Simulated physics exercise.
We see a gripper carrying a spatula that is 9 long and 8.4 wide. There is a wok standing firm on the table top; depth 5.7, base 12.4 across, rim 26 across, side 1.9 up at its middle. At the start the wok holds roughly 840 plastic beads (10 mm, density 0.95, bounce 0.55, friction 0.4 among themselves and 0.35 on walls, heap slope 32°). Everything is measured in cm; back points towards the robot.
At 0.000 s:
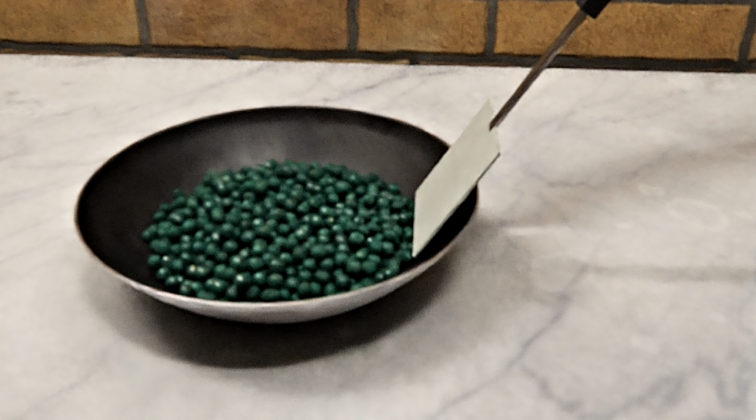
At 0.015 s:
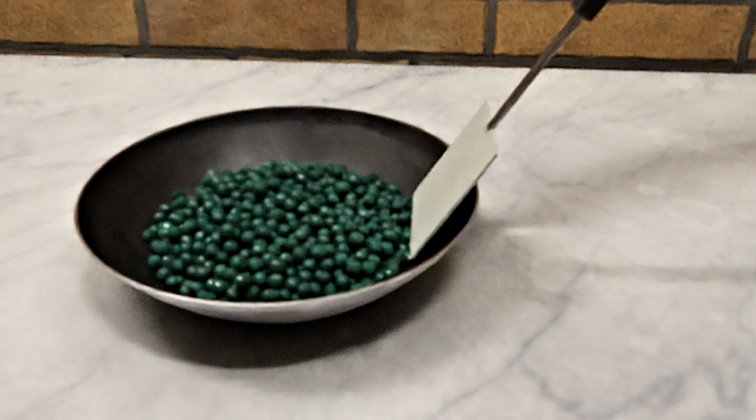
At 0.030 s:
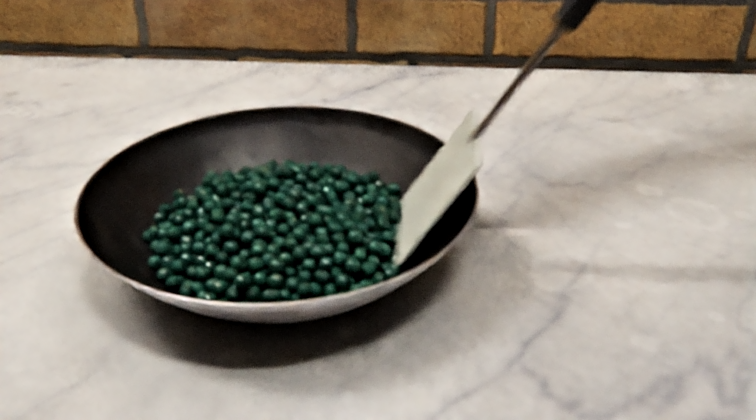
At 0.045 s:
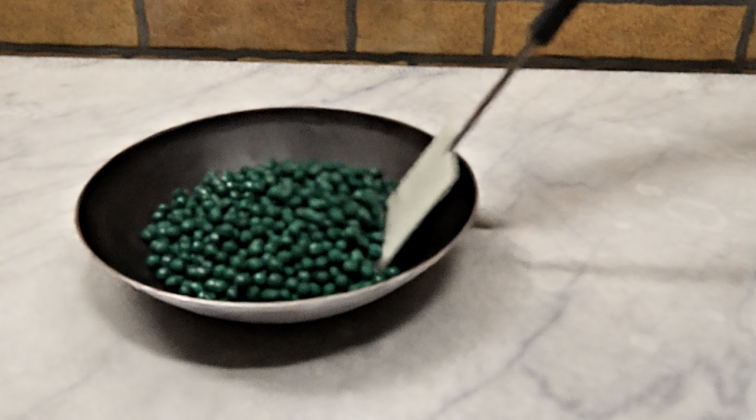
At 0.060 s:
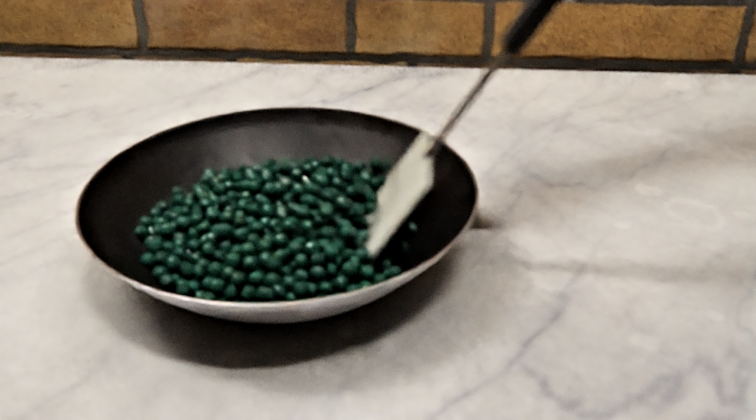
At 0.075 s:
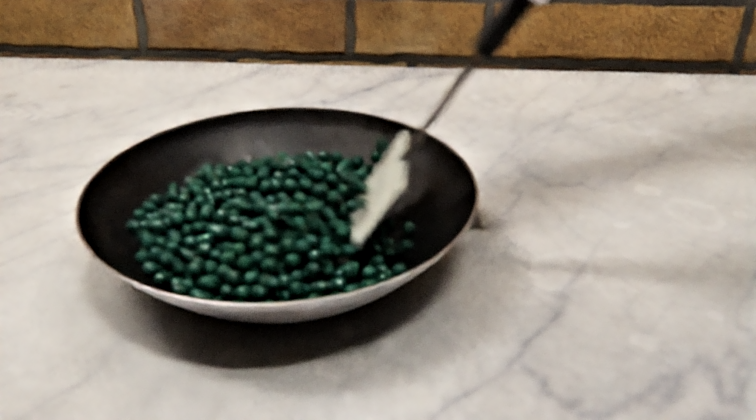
A black wok full of dark green beads sat still on a marble counter while a pale spatula moved left from its right side, pushing through the beads and nudging some of them leftward.
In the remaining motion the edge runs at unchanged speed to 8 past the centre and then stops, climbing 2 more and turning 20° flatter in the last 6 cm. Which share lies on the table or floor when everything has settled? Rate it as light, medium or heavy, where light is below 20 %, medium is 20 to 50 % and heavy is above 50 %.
Rating: Medium.
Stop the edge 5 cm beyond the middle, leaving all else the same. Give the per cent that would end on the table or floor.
It would come to roughly 5 percent.
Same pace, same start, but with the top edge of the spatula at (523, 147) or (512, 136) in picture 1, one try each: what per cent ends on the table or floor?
First try around 25 percent, second around 35 percent.
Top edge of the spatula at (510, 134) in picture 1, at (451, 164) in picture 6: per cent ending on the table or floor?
About 15 per cent.
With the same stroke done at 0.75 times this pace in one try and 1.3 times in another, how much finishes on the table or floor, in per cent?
Estimates in order: 20 per cent, 45 per cent.
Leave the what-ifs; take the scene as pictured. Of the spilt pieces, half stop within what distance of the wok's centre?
The answer is around 26 cm.
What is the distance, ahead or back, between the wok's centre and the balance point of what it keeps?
It sits some 3.0 centimetres ahead of centre.
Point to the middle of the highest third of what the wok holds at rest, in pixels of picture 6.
It is centred near (187, 214).
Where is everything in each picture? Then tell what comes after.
In the first frame, spatula top edge at (495, 123), sloping 58°; upper third of the load around (281, 218), from x 150 to 415, top at y 165; 842 in the wok.
In the second frame, spatula top edge at (492, 125), sloping 58°; upper third of the load around (281, 219), from x 150 to 415, top at y 165.
In the third frame, spatula top edge at (477, 135), sloping 58°; upper third of the load around (283, 219), from x 150 to 410, top at y 165.
In the fourth frame, spatula top edge at (452, 147), sloping 58°; upper third of the load around (290, 215), from x 150 to 410, top at y 165.
In the fifth frame, spatula top edge at (428, 154), sloping 58°; upper third of the load around (286, 214), from x 140 to 410, top at y 160.
In the sixth frame, spatula top edge at (404, 157), sloping 58°; upper third of the load around (280, 210), from x 135 to 410, top at y 145; 842 in the wok.
By 0.11 s, sloping 58°, highest piece 10 above the table; 842 in the wok.
By 0.15 s, sloping 51°, highest piece 11 above the table; 841 in the wok, 1 on the blade or in flight.
By 0.37 s, sloping 38°, highest piece 11 above the table; 563 in the wok, 130 on the table or floor, 149 on the blade or in flight.
By 1.42 s, sloping 38°, highest piece 5 above the table; 560 in the wok, 282 on the table or floor.
Final count, 560 in the wok, 282 on the table or floor. That is 33 % on the table or floor.
